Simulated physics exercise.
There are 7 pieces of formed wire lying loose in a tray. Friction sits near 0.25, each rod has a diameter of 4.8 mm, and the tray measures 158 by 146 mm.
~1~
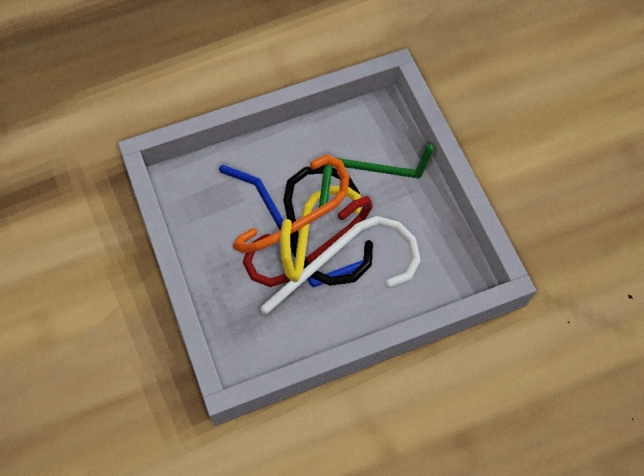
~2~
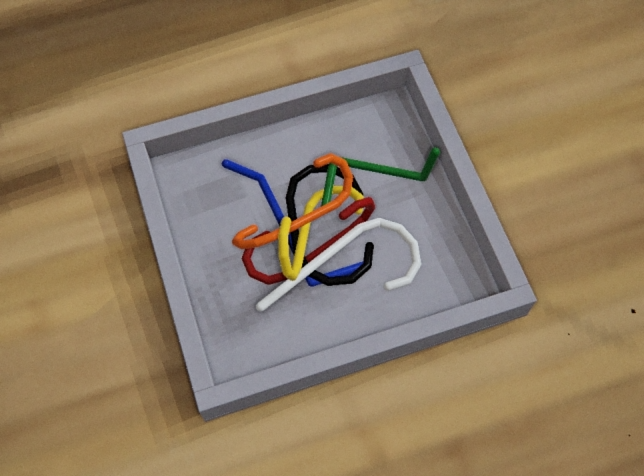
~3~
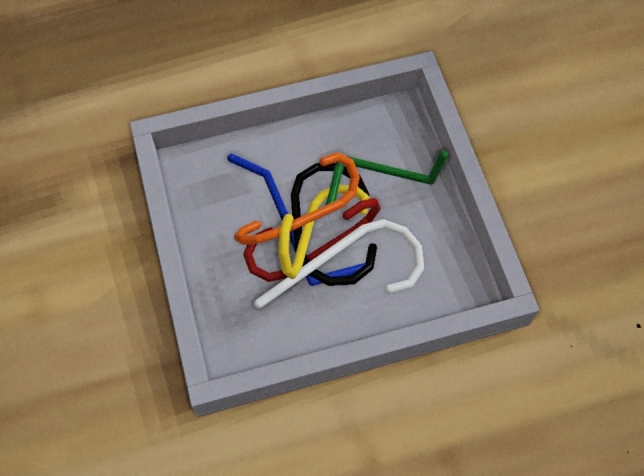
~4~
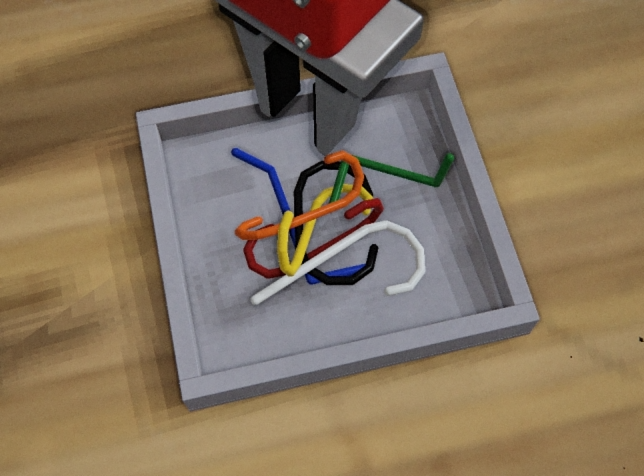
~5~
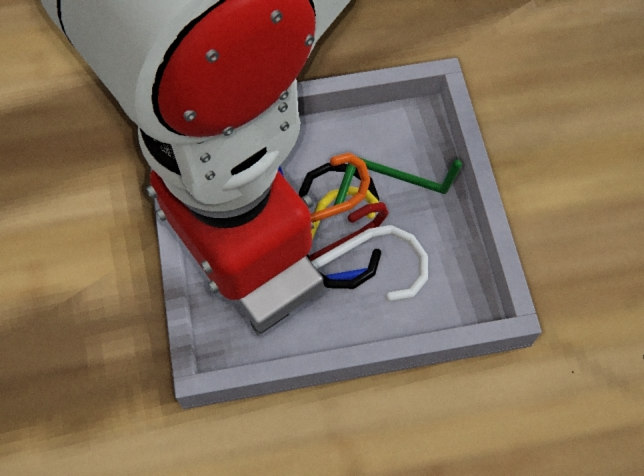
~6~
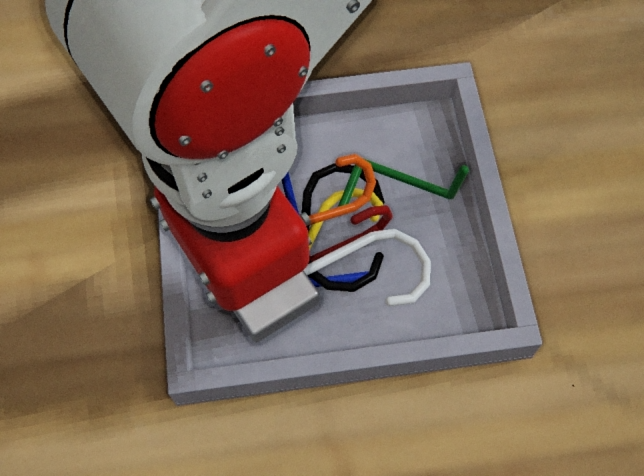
A red and white robot arm reaching down into a grey tray of tangled coloured wires and closing on the white hook.
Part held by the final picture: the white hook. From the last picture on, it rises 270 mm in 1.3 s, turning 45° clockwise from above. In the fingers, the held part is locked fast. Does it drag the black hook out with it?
Misses the ride.
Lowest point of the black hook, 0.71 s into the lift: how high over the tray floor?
Roughly 0 mm.
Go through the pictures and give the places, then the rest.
Fingers out of view, 216 mm above the grip; black hook from (356, 194) to (369, 245), passing over red hook, over blue crank, under yellow hook; white hook from (389, 284) to (265, 309), in the first picture.
Fingers out of view, 216 mm above the grip; red hook from (267, 235) to (343, 216), passing under blue crank, under black hook, under yellow hook; orange hook from (254, 229) to (318, 163), passing over red hook, over blue crank, over black hook, in the second picture.
Fingers out of view, 201 mm above the grip; white hook from (389, 289) to (259, 304); blue crank from (366, 267) to (232, 158), passing over red hook, under black hook, under yellow hook, in the third picture.
Fingers (307, 103) 107 mm above the grip; green crank from (449, 158) to (332, 206), passing over black hook, over yellow hook, under orange hook; black hook from (369, 195) to (374, 248), passing over red hook, over blue crank, under yellow hook, in the fourth picture.
Fingers (251, 290) 14 mm above the grip, in the fifth picture.
Fingers (252, 299) closed on the white hook; black hook from (380, 202) to (379, 256); white hook from (390, 301) to (252, 299), in the sixth picture.
Then, 0.39 s into the lift, lowest point more than 20 mm over the tray floor, white hook 58 mm.
Then, 0.71 s into the lift, lowest point more than 20 mm over the tray floor, white hook 158 mm.
Then, 1.30 s into the lift, lowest point more than 20 mm over the tray floor, white hook 272 mm.
At rest, hanging white hook 272 mm; the other 6 are down.
